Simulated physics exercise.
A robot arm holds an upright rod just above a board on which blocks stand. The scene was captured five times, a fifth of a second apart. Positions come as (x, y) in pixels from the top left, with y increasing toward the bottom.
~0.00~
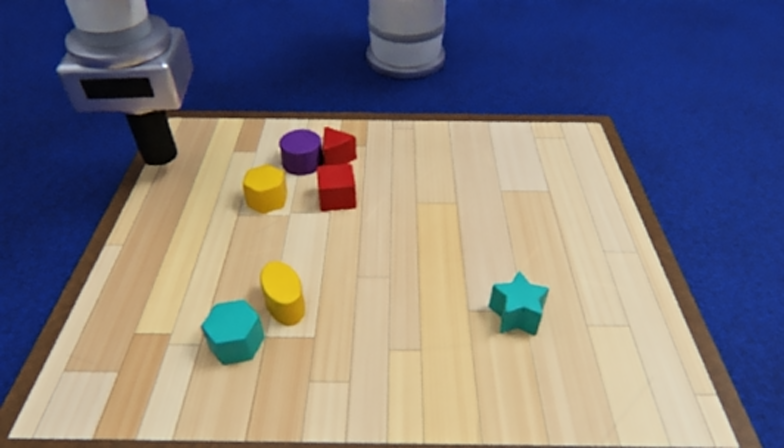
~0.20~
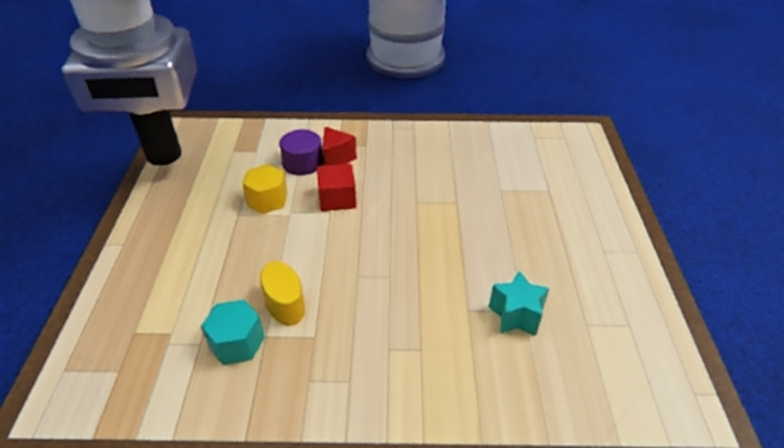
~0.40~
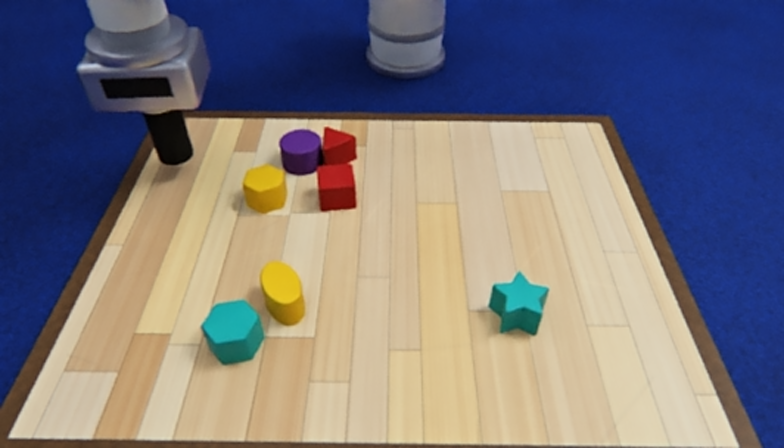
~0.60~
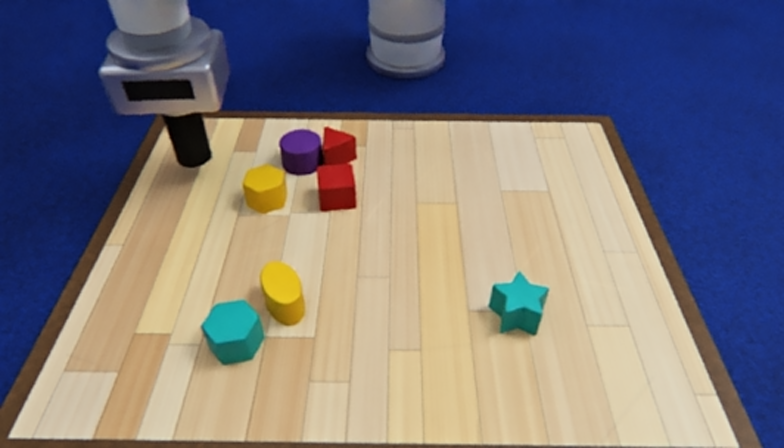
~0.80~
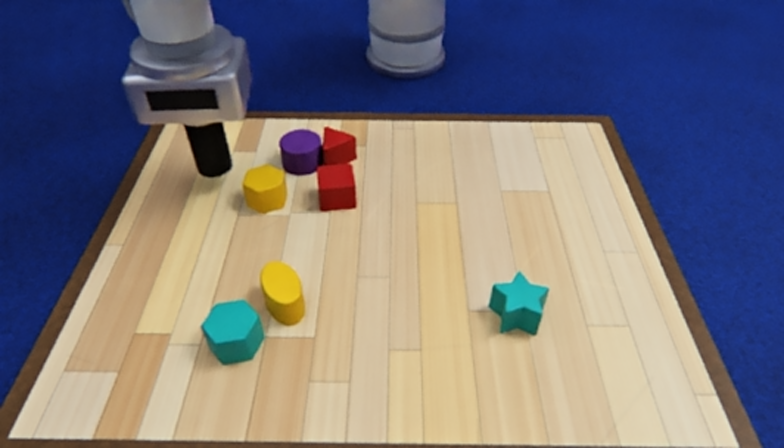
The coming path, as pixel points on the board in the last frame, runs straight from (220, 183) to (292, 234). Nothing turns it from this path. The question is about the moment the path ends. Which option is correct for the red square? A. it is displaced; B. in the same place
The answer is A.
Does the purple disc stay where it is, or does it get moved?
The purple disc will stay where it stands.
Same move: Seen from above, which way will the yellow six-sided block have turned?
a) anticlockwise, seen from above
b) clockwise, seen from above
a: Anticlockwise, seen from above.
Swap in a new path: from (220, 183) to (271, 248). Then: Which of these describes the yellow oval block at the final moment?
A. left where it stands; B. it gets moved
A
On the path given first. One third of the way, rod at (238, 183); yellow six-sided block at (274, 180).
Two thirds of the way, rod at (263, 200); yellow six-sided block at (300, 186), turned 20° anticlockwise.
At the end, rod at (290, 217); yellow six-sided block at (321, 193), turned 45° anticlockwise; purple disc still; red square at (348, 174), turned 35° anticlockwise.
